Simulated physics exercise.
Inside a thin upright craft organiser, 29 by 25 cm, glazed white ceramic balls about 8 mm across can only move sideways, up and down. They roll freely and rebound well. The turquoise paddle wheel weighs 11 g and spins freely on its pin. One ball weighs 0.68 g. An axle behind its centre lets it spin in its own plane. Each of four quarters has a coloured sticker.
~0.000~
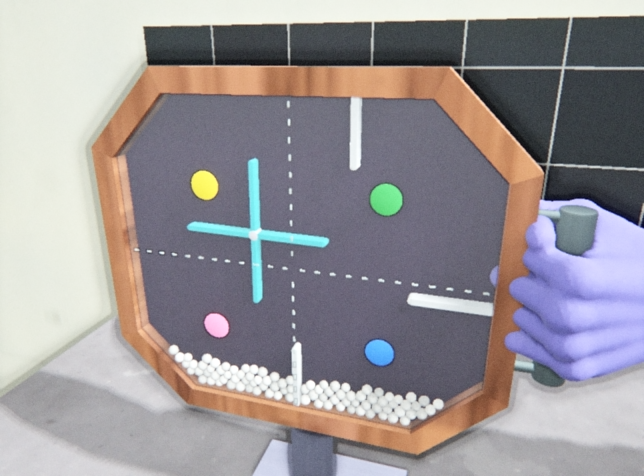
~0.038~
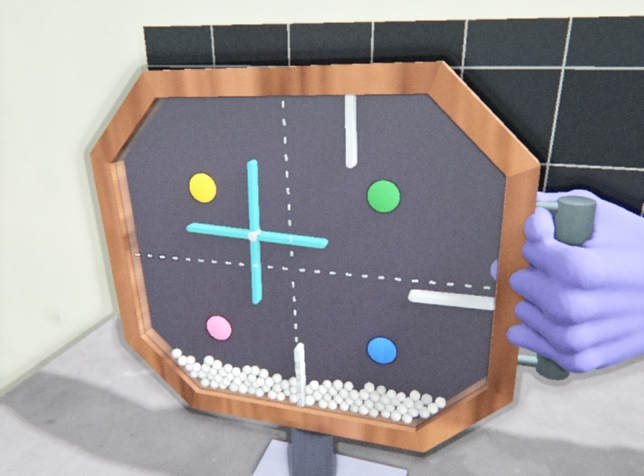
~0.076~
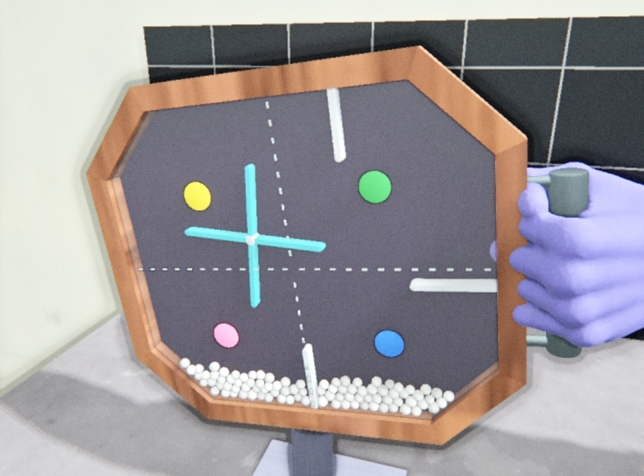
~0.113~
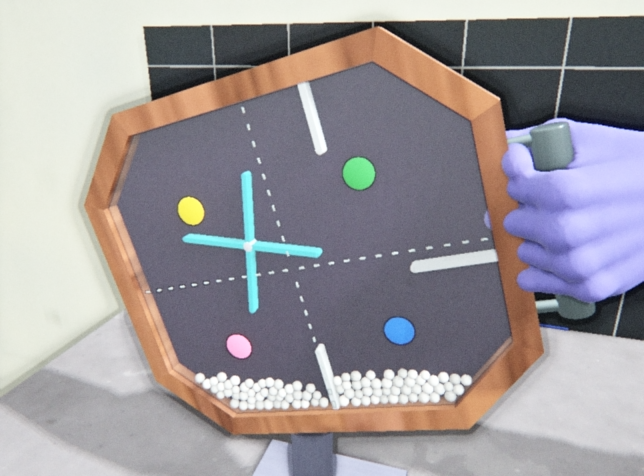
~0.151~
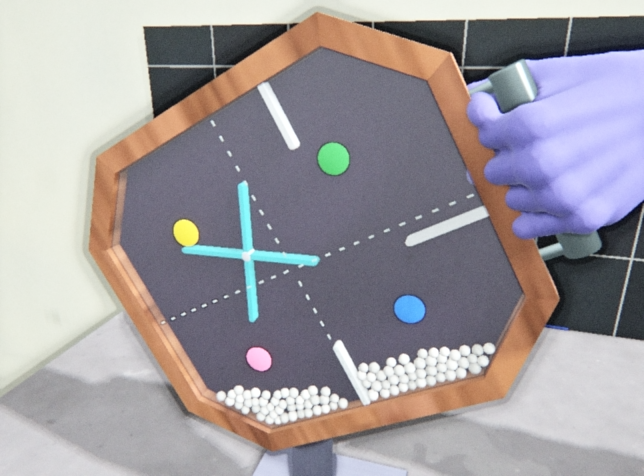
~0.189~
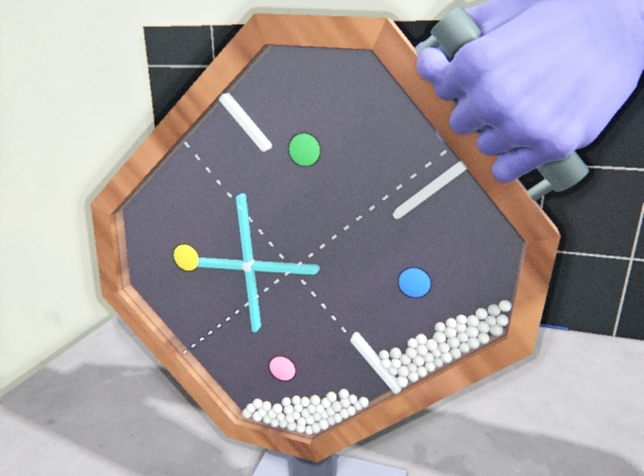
A wood-framed, eight-sided upright case starts level, then turns anticlockwise on its stand, slowly at first and then further, as a purple-gloved hand grips its right-side handle, seen from in front by a still camera. Yellow, green, pink and blue stickers surround a turquoise cross on the dark panel inside. White balls slide rightward along the bottom, piling higher right of a short pale wall.
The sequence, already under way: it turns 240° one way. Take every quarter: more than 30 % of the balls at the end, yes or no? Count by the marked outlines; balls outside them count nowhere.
Pink quarter no, blue quarter no, green quarter yes, yellow quarter no.
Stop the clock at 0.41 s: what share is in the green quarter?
Roughly 0 per cent.
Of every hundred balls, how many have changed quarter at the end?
About 85 per cent.
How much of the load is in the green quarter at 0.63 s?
About 25 per cent.
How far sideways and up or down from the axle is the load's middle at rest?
About 2 cm right and 11 cm below.
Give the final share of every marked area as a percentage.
Pink quarter: 0; blue quarter: 15; green quarter: 80; yellow quarter: 5.
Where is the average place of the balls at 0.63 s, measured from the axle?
About 1 cm right and 5 cm below.
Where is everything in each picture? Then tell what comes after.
Level; about 90 balls; balls' middle (297, 388); highest (174, 350); turquoise paddle wheel (256, 234); pink (217, 325), blue (380, 353), green (386, 200), yellow (205, 185), in the first frame.
Turned 2° anticlockwise; balls' middle (300, 389); highest (415, 396), in the second frame.
Turned 7° anticlockwise; balls' middle (309, 390); highest (426, 390); wall ends (414, 285), (340, 157), (307, 350), in the third frame.
Turned 16° anticlockwise; balls' middle (323, 391); highest (466, 380); turquoise paddle wheel (250, 245), in the fourth frame.
Turned 29° anticlockwise; balls' middle (344, 388); highest (489, 349), in the fifth frame.
Turned 42° anticlockwise; balls' middle (367, 382); highest (505, 306); turquoise paddle wheel (249, 265); pink (282, 369), blue (414, 283), green (305, 150), yellow (186, 258), in the sixth frame.
By 0.41 s, it stands 120° anticlockwise; the balls' middle is 9 cm right of and level with the centre; pink 50 %, blue 50 %.
By 0.63 s, it has come round 198° anticlockwise; the balls' middle is 1 cm right of and 5 cm below the centre; blue 25 %, green 25 %, yellow 45 %.
By 0.82 s, it has come round 240° anticlockwise; the balls' middle is 3 cm right of and 9 cm below the centre; blue 15 %, green 65 %, yellow 20 %.
Settled by 4.0 s, it has come round 240° anticlockwise; pink 0 %, blue 15 %, green 80 %, yellow 5 %.
